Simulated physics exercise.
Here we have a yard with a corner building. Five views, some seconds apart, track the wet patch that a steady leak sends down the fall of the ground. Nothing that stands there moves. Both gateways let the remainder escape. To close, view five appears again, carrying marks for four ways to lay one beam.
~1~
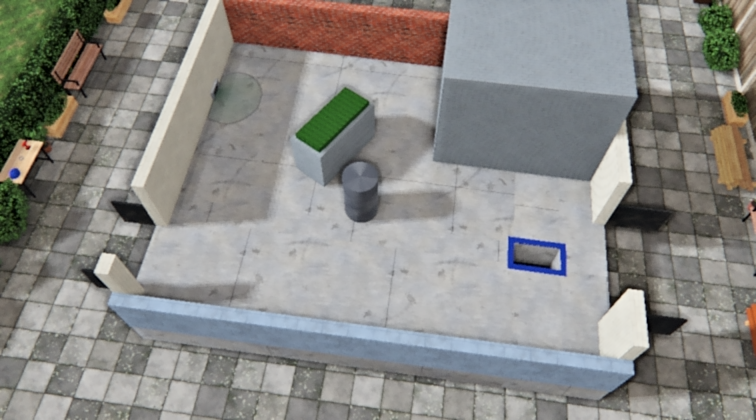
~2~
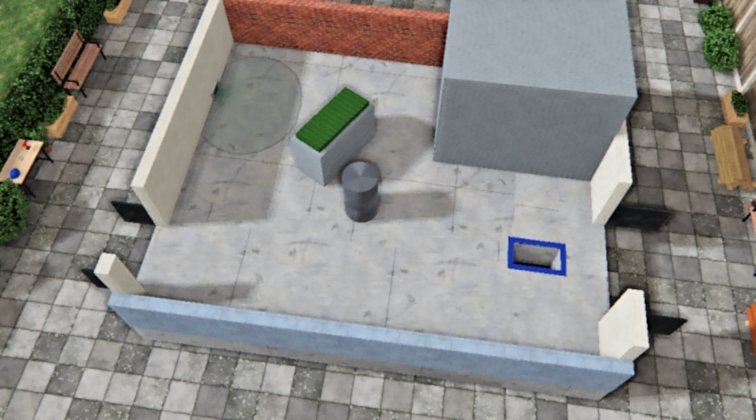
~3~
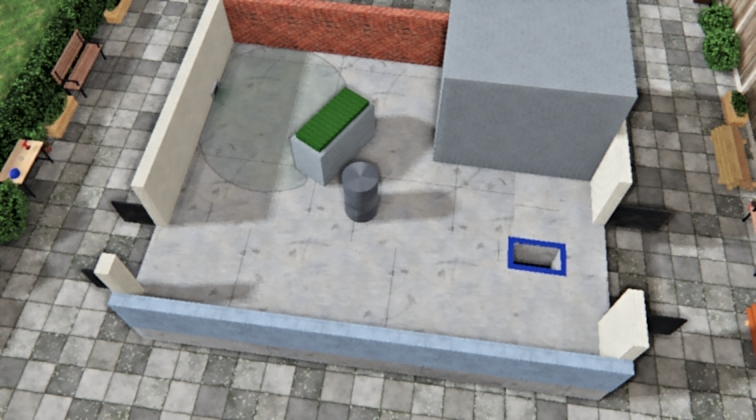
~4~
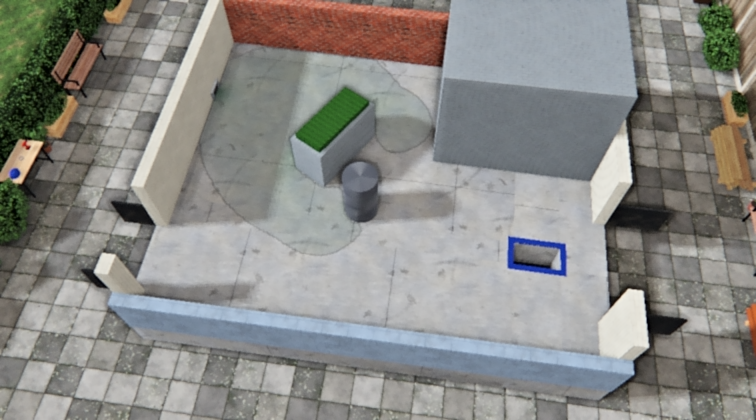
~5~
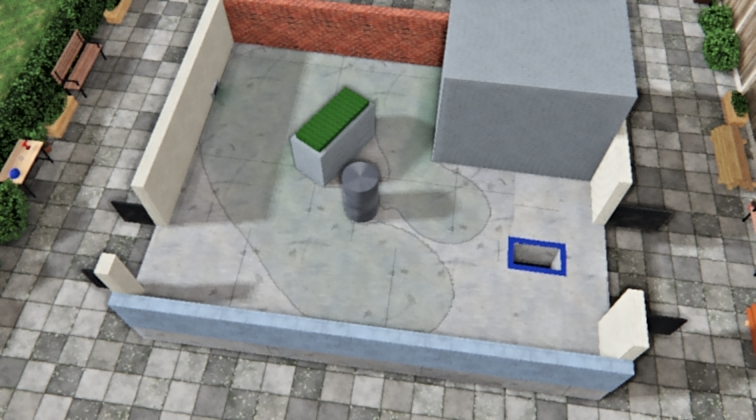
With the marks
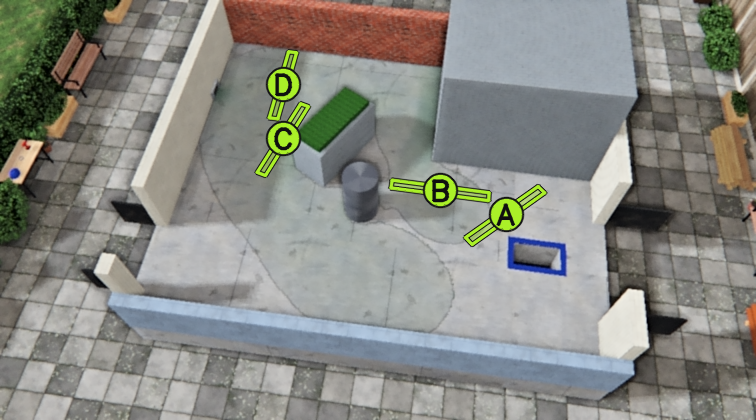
A paved yard with a grey block-like building in its upper right corner is seen from high above by a still camera. Brick-red, cream and pale blue walls edge it, around a green-topped planter, a dark grey barrel and a blue-rimmed drain at right. A thin sheet of water spreads from the left wall, passes around the planter and barrel, and widens toward the lower right, the drain still dry.
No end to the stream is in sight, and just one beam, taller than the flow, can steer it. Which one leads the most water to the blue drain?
Use position C.
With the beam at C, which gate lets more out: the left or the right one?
The right one.
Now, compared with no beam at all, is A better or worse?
It is worse.
In lime, A from (468, 240) to (541, 189); B from (391, 184) to (488, 196); C from (261, 173) to (304, 105); D from (273, 118) to (292, 52).
With A, about 11 % of the stream goes into the blue drain, about 89 % out by the gates.
With B, about 13 % of the stream goes into the blue drain, about 87 % out by the gates.
With C, about 19 % of the stream goes into the blue drain, about 81 % out by the gates.
With D, about 14 % of the stream goes into the blue drain, about 86 % out by the gates.
